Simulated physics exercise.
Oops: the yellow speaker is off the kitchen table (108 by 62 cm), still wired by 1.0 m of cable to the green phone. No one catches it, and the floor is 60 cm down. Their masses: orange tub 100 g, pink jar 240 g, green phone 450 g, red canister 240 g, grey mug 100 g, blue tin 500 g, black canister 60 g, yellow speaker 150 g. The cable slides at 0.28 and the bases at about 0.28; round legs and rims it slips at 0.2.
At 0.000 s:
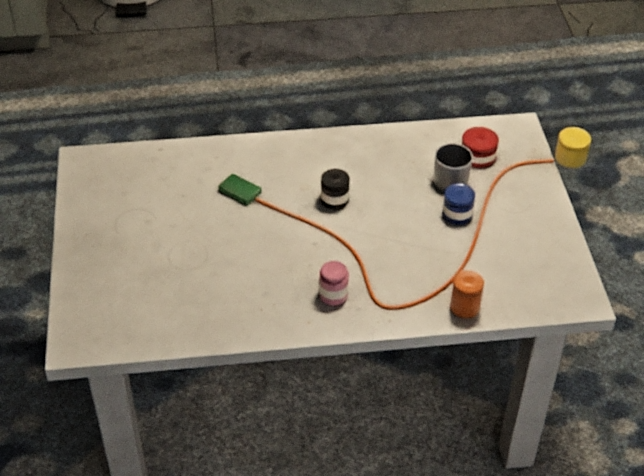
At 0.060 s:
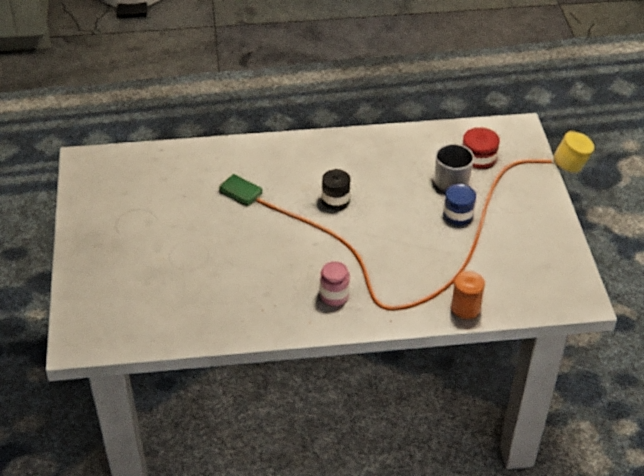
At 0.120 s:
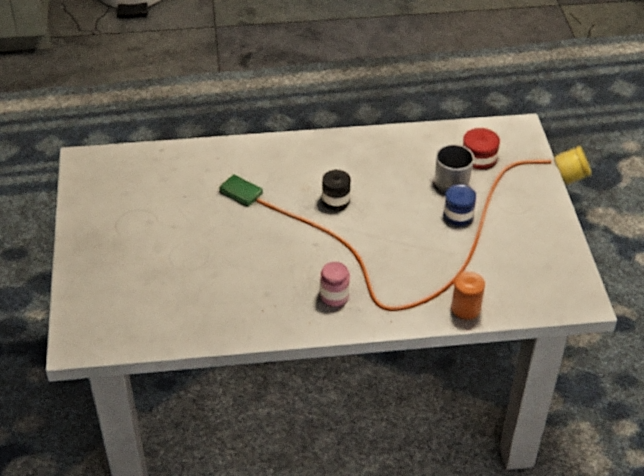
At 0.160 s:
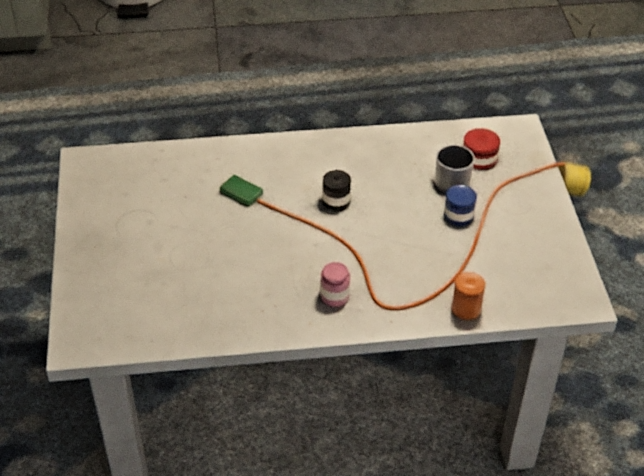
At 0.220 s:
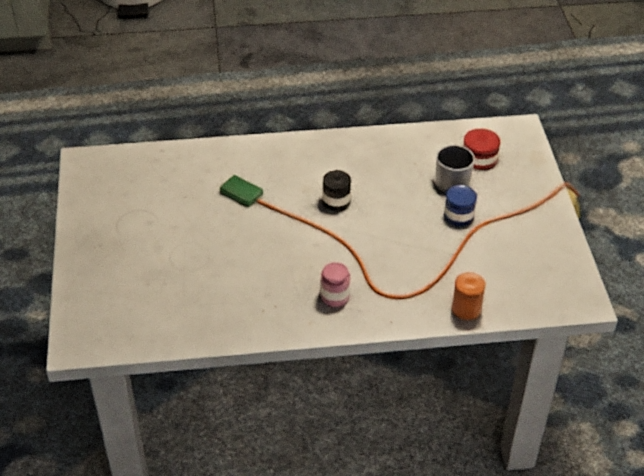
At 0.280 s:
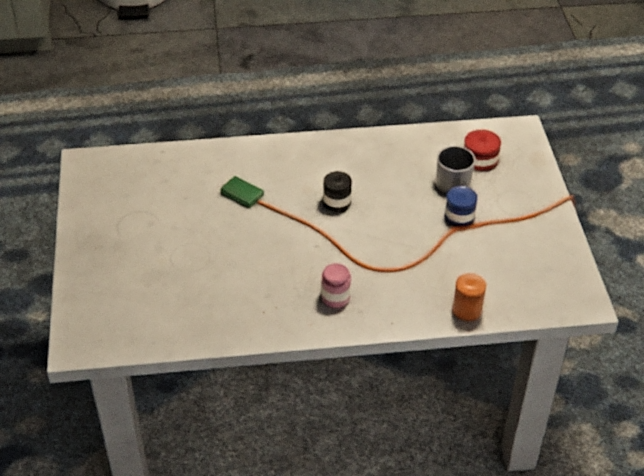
A yellow cylinder tips and drops past the right edge of a pale table, seen from above by a still camera, on a blue patterned rug. An orange cord joins it to a green block at left, among black, pink, orange, blue and red containers and a grey mug. The cord slides rightward over the edge, its curve shrinking and drawing against the blue container, while everything else stays put.
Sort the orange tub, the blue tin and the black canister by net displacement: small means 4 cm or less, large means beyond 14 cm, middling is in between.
Orange tub: Small; blue tin: Small; black canister: Middling.
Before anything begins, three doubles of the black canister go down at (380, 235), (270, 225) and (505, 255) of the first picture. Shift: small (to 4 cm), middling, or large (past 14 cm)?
My read, first to last: High, low, low.
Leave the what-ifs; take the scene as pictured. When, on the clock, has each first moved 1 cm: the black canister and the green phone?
Approx. times - black canister: 0.38 s, green phone: 0.40 s.
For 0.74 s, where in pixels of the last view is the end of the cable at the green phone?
Close to (308, 200) in the last picture.
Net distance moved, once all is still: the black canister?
Net shift for the black canister is 8 cm.
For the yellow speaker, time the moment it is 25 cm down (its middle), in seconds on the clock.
The clock reads 0.30 s at that moment.
By 0.5 s, the cable's tail end at (292, 195); black canister 7 cm off its start, blue tin 1 cm off its start, yellow speaker over the edge.
By 0.7 s, the cable's tail end at (308, 200); black canister 7 cm off its start, blue tin 1 cm off its start, yellow speaker over the edge.
By 1.0 s, the cable's tail end at (311, 201); black canister 7 cm off its start at (341, 157), blue tin 1 cm off its start at (462, 192), yellow speaker over the edge.
By 1.2 s, the cable's tail end at (313, 202); black canister 7 cm off its start, blue tin 1 cm off its start, yellow speaker over the edge.
By 2.4 s, the cable's tail end at (326, 205); black canister 7 cm off its start at (341, 157), blue tin 1 cm off its start at (462, 192), orange tub 0 cm off its start at (471, 284), green phone 14 cm off its start at (306, 198).
